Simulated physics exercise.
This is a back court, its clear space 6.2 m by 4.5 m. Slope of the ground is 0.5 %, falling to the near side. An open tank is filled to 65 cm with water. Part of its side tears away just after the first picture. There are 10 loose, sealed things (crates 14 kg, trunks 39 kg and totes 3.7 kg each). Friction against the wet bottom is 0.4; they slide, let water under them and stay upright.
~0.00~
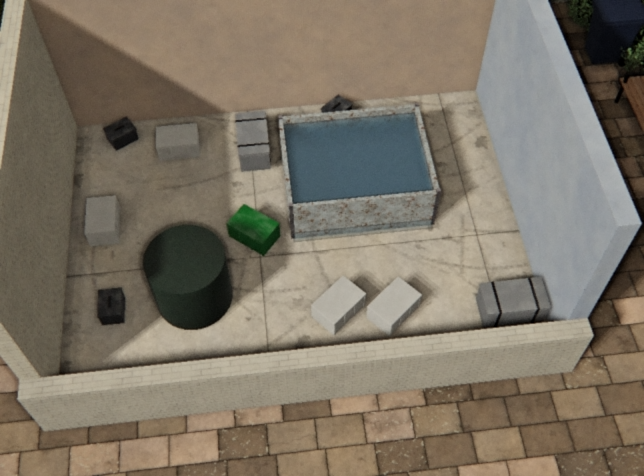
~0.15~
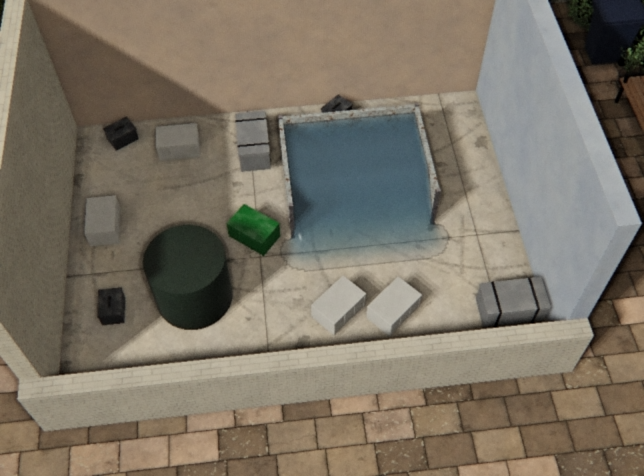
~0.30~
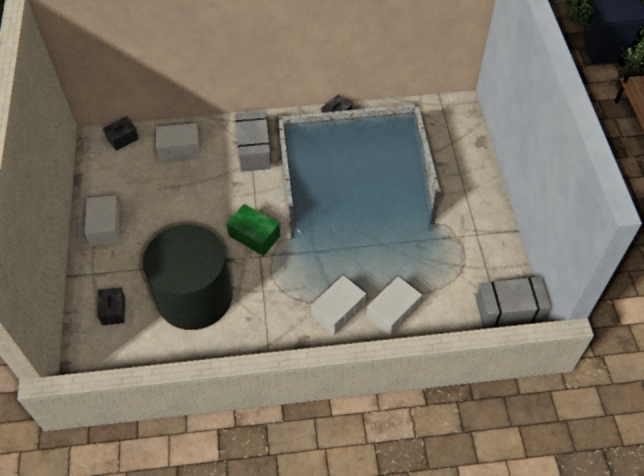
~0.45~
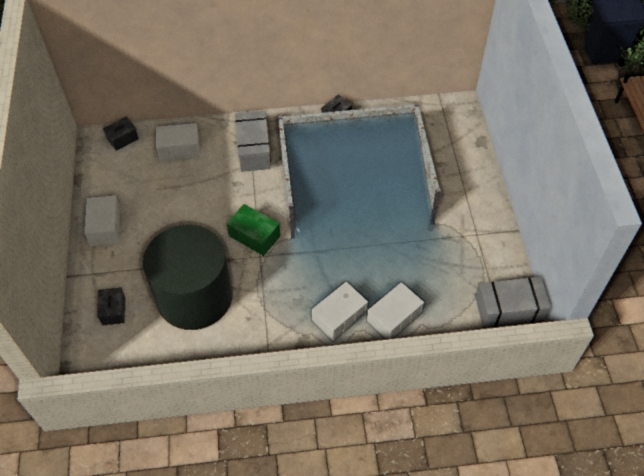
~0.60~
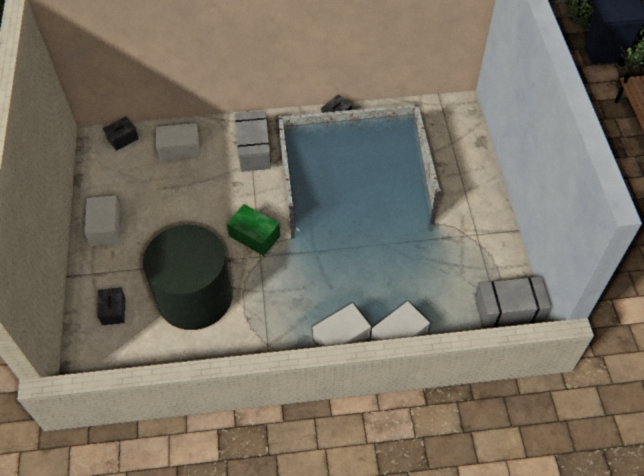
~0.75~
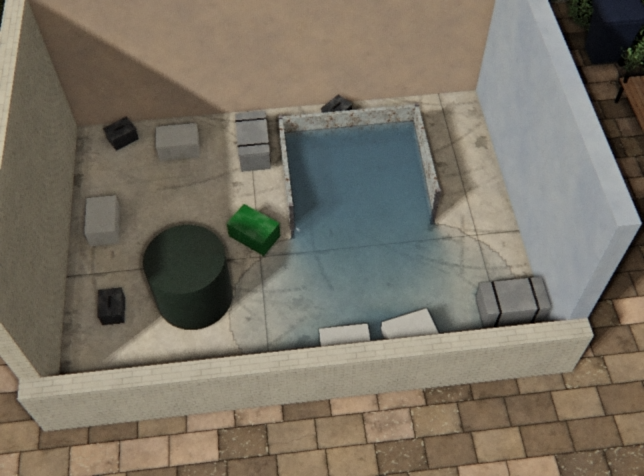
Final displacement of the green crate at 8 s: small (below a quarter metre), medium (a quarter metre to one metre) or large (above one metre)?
Medium.
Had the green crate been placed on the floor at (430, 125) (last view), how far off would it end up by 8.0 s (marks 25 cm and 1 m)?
By that time it is swept a long way.
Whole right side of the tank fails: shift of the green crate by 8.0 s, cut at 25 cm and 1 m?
My answer is that the green crate is flushed far out.
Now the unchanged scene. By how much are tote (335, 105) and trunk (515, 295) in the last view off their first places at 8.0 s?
Lab note - net shifts in order: 120 cm; 350 cm.
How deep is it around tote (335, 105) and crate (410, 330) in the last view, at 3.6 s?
Close to 0 and 17 centimetres.
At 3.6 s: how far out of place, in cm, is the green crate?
Shift by then: About 20 cm.
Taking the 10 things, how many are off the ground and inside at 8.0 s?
8.
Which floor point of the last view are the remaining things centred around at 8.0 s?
(229, 178).
After 1.6 s the green crate is near (253, 223), 0.0 m from its start, aground; 3 afloat.
After 3.6 s the green crate is near (261, 210), 0.2 m from its start, aground; 3 afloat.
After 5.6 s the green crate is near (263, 199), 0.4 m from its start, aground; 7 afloat.
After 8.0 s the green crate is near (223, 231), 0.4 m from its start, afloat; 8 afloat.
